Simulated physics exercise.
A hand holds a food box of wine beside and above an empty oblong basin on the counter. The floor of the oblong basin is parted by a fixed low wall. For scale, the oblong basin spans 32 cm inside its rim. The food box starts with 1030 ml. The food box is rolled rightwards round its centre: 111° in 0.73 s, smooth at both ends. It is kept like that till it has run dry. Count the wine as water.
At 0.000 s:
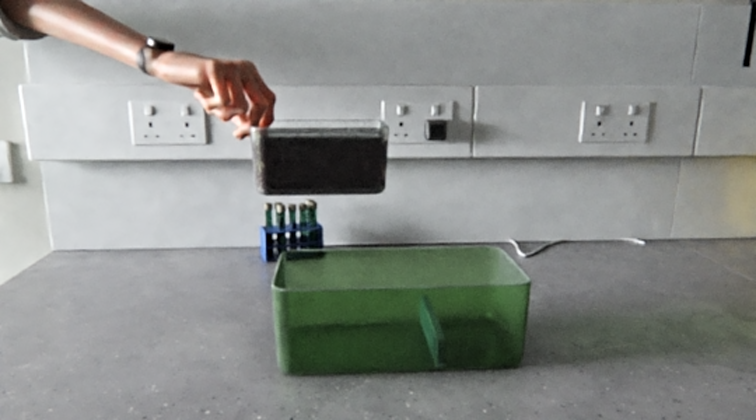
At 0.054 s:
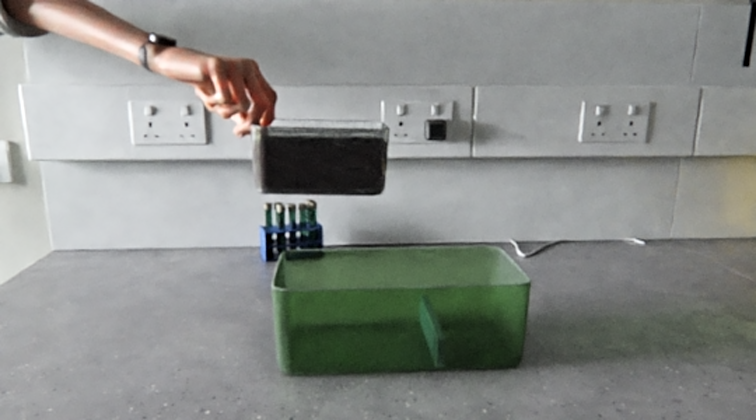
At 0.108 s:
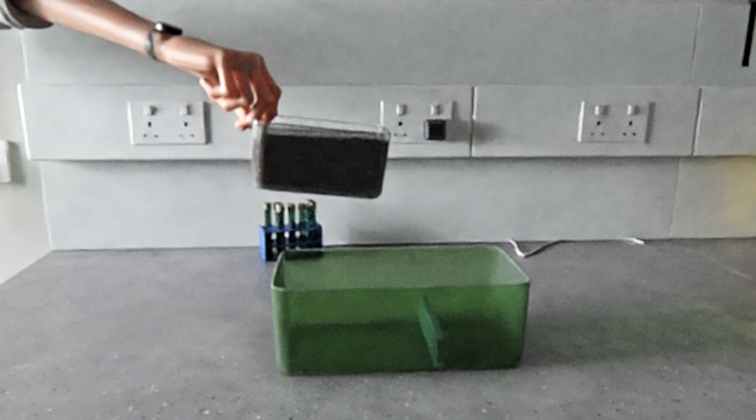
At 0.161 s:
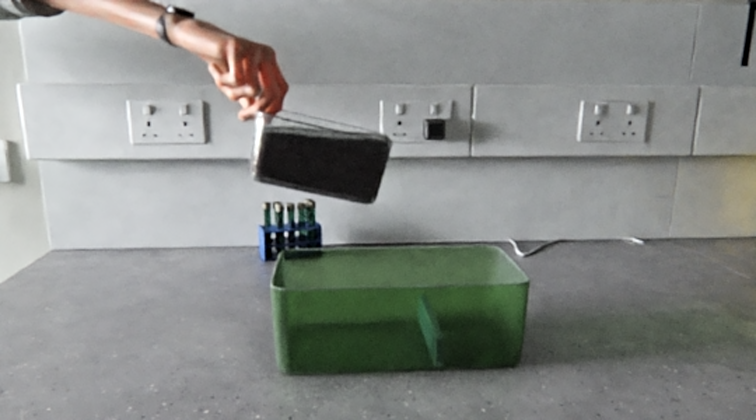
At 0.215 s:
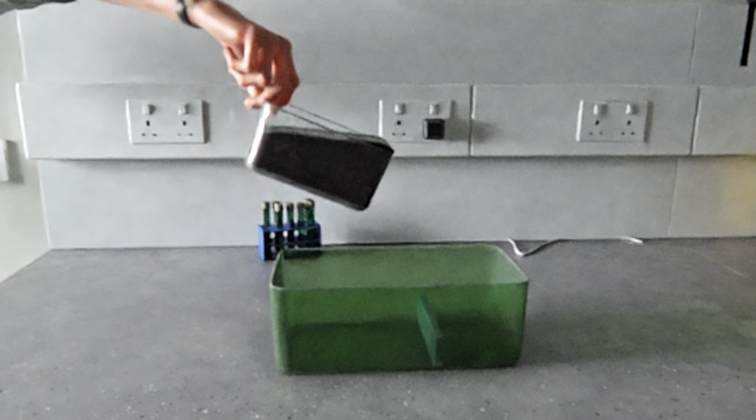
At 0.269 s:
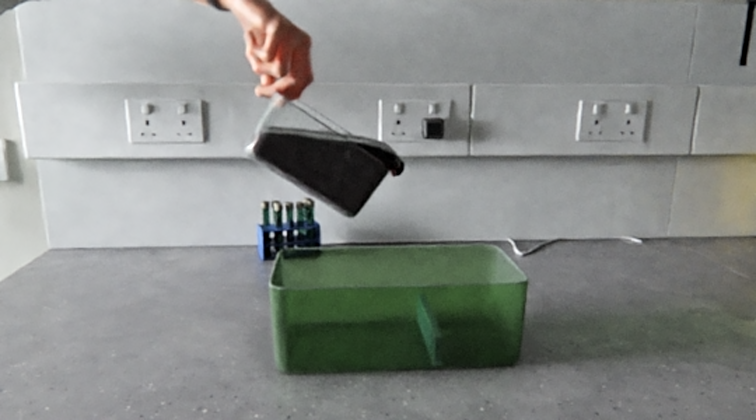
A hand held a clear box of dark liquid above a green basin on a grey counter and tilted it steadily rightwards, until a little of the liquid came over its right edge.
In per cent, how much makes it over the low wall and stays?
About 39 per cent.
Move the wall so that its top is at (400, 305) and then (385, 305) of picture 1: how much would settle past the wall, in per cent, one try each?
First 70, then 80 per cent.
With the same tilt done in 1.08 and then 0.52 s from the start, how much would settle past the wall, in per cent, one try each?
In turn about 50 and 35 per cent.
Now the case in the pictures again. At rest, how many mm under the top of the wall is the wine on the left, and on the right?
Left about 22 mm, right about 14 mm.
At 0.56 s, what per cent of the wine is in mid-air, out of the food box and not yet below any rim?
Some 40 per cent.
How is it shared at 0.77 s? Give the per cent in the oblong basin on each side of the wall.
Left about 44, right about 34.
After 0.56 s the tilt is 96° and 17 per cent is still to pour, 8 is left of the wall and 34 right of it.
After 0.77 s the tilt is 111° and 2 per cent is still to pour, 43 is left of the wall and 34 right of it.
After 0.99 s the tilt is 111° and 0 per cent is still to pour, 51 is left of the wall and 41 right of it.
After 1.23 s the tilt is 111° and 0 per cent is still to pour, 54 is left of the wall and 39 right of it.
In the end 54 per cent lies left of the wall, 39 right of it and 7 outside.
